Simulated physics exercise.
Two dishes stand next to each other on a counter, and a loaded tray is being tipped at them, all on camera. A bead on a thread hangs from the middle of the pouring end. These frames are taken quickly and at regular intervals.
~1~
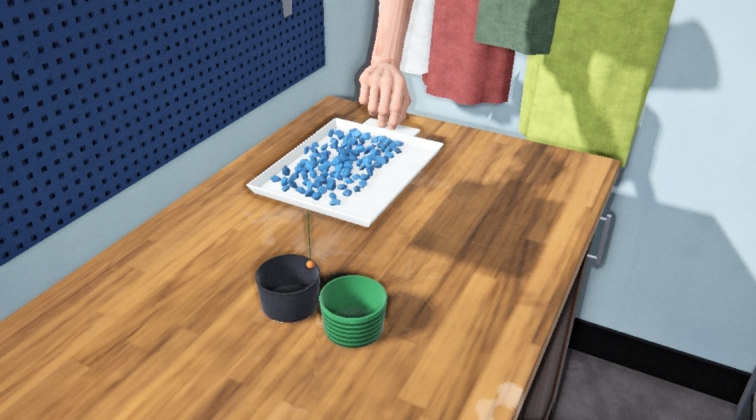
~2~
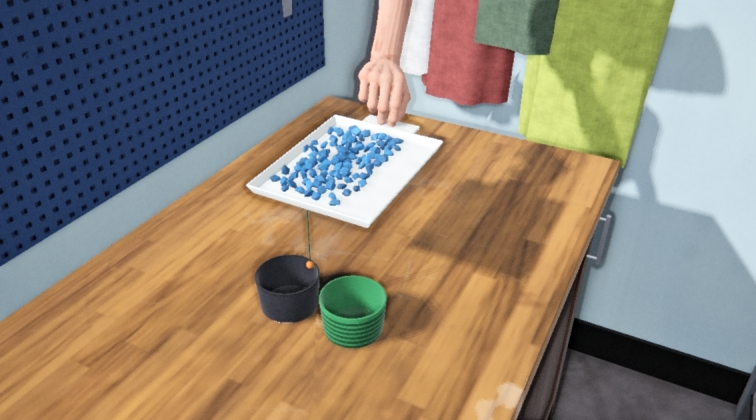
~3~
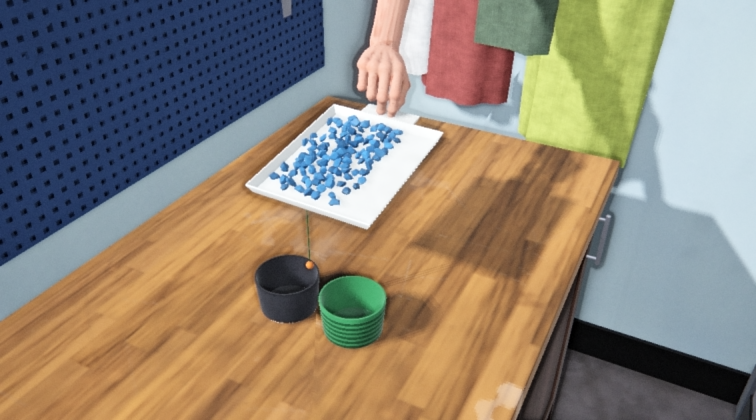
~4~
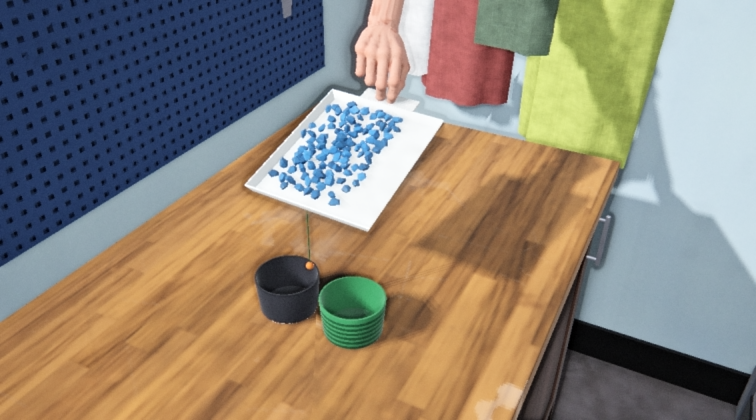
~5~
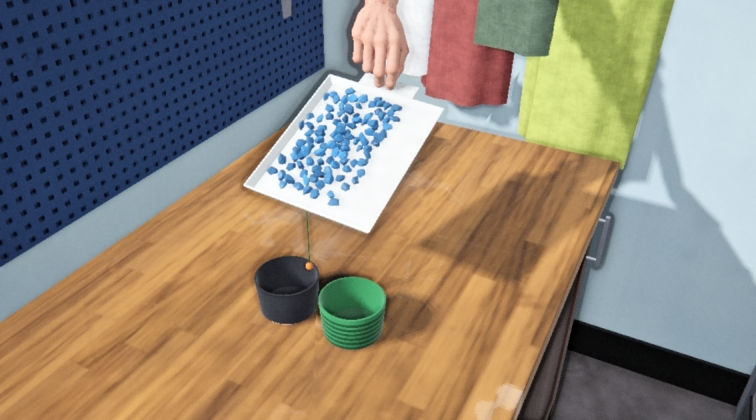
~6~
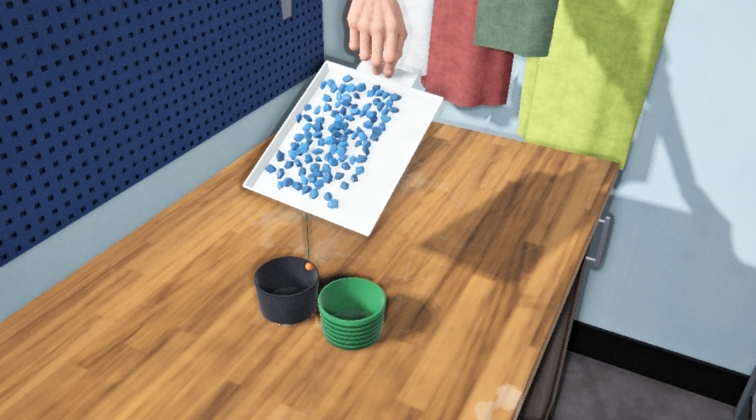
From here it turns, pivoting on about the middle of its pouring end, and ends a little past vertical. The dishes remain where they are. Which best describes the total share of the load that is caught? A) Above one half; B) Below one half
Below one half.
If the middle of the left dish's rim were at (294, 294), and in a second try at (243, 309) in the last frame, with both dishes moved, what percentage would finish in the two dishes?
50 %, then 30 %.
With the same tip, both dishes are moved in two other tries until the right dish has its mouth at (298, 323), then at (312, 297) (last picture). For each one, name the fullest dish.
For the first placement, the right-side one; for the second placement, the right-side one.
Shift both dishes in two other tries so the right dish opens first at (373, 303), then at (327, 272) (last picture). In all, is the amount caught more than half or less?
For the two places in order: A minority share, a minority share.
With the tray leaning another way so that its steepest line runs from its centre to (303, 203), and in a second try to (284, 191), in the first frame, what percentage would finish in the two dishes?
Roughly 20 % in the first case and 20 % in the second.
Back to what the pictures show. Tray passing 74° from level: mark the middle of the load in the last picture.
The middle of the load sits near (321, 226).
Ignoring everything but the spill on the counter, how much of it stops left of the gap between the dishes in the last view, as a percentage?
That's about 60 per cent of the spill.
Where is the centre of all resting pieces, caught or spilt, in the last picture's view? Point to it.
The centre comes to rest near (318, 369).
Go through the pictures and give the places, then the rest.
The first picture shows corners of the pouring end at (254, 184) and (368, 218), level; middle of the load at (342, 159), aquarium stones; left dish at (271, 305); right dish at (337, 330); bead on its thread at (311, 264).
The second picture shows corners of the pouring end at (253, 184) and (367, 219), tipped barely, lowest at the right corner; middle of the load at (342, 158).
The third picture shows corners of the pouring end at (252, 184) and (367, 221), tipped a little, lowest at the right corner; middle of the load at (341, 153).
The fourth picture shows corners of the pouring end at (252, 183) and (367, 224), tipped a little, lowest at the right corner; middle of the load at (340, 145).
The fifth picture shows corners of the pouring end at (251, 183) and (366, 227), tipped clearly, lowest at the right corner; middle of the load at (339, 139).
The sixth picture shows corners of the pouring end at (249, 184) and (366, 229), tipped clearly, lowest at the right corner; middle of the load at (336, 134); left dish at (270, 307); right dish at (336, 332).
Soon after the last picture, tray tipped steeply; about two thirds on the tray; a stray few in the right dish; a stray few outside both; about a third in the air.
A little later, tray tipped past a quarter turn; about a quarter in the right dish; a stray few in the left dish; about two thirds outside both; a stray few in the air.
Later still, tray tipped past a quarter turn; about a quarter in the right dish; a stray few in the left dish; about two thirds outside both.
At rest, tray tipped past a quarter turn; about a quarter in the right dish; a stray few in the left dish; about two thirds outside both.
